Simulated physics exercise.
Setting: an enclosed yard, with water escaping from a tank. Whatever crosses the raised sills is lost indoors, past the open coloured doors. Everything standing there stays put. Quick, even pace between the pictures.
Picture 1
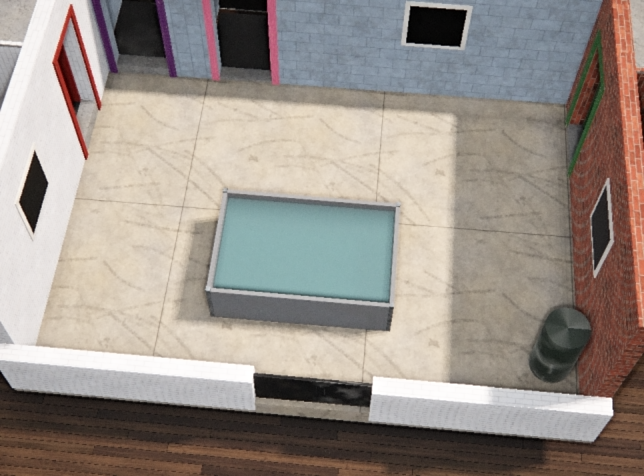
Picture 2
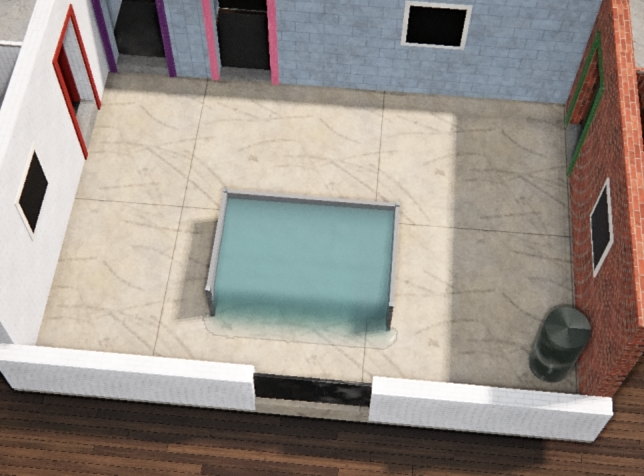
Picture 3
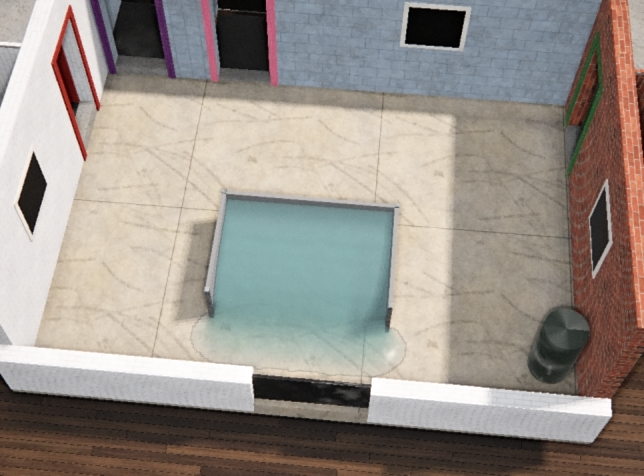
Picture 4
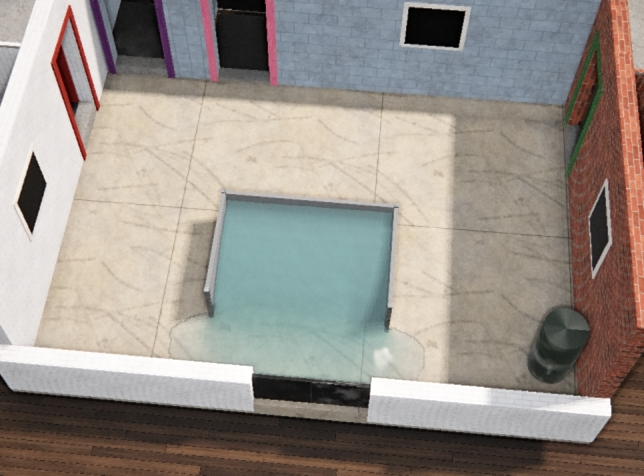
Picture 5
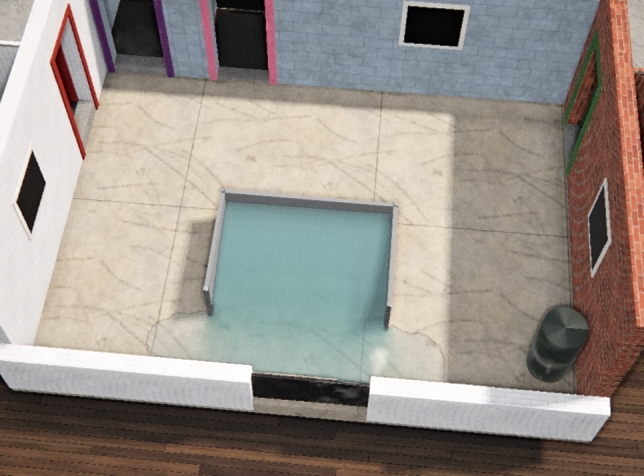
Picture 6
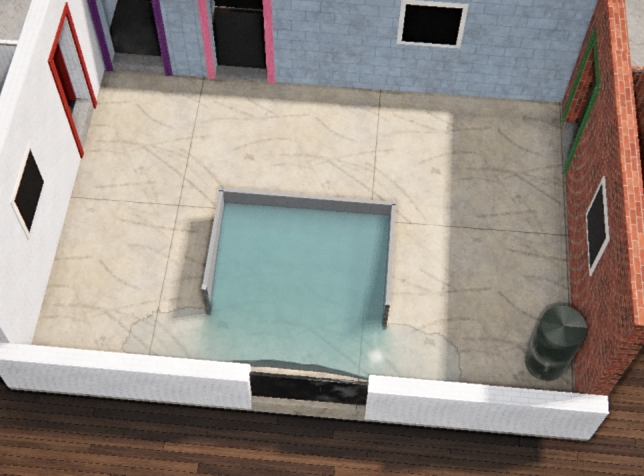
We see a tank of blue-green water in a walled yard with a dark barrel at right; its near side disappears and water pours out, spreading across the pale floor toward the low white front wall and its dark gap.
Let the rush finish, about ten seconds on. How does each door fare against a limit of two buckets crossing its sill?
One by one: Pink door: Above two buckets; green door: Two buckets at most; red door: Two buckets at most; purple door: Two buckets at most.
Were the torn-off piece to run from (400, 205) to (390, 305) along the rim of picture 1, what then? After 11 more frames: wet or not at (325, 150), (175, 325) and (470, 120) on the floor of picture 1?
Taken in turn they're unwetted, unwetted and unwetted.
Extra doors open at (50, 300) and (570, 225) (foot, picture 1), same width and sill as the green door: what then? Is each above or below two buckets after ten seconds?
Order as asked: Gets beyond it, remains below.
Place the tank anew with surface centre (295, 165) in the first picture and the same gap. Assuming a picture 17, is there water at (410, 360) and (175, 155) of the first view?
Submerged, then unflooded.
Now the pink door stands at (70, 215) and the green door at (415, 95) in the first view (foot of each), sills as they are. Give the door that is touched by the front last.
That'd be the green one.
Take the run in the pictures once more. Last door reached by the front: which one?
It's the pink one.
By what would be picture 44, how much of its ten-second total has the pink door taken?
Approximately 15 in a hundred, I reckon.
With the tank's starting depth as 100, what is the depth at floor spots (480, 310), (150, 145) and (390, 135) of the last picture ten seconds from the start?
First spot roughly 6 %, second 14 %, third 10 %.
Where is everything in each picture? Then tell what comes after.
The water tank at (306, 249) is whole and still, in the first frame.
Water pours out at (300, 313) and has run to (394, 332), in the second frame.
The front is at (395, 360), out from the gap at (299, 315), in the third frame.
Water pours out at (299, 316) and has run to (411, 377), in the fourth frame.
The front is at a hidden place, out from the gap at (298, 315), in the fifth frame.
The front is at a hidden place, out from the gap at (296, 314), in the sixth frame.
A moment on, water covers 20 % of the floor; the pink door not reached, the green door not reached, the red door not reached, the purple door not reached.
Next, water covers 35 % of the floor; the pink door not reached, the green door not reached, the red door not reached, the purple door not reached.
Then, water covers 50 % of the floor; the pink door not reached, the green door wet at the sill, nothing in, the red door wet at the sill, nothing in, the purple door wet at the sill, nothing in.
Later, water covers 90 % of the floor; the pink door under two buckets in, the green door wet at the sill, nothing in, the red door wet at the sill, nothing in, the purple door under two buckets in.
In the end, water covers 100 % of the floor; the pink door over two buckets in, the green door wet at the sill, nothing in, the red door wet at the sill, nothing in, the purple door under two buckets in.
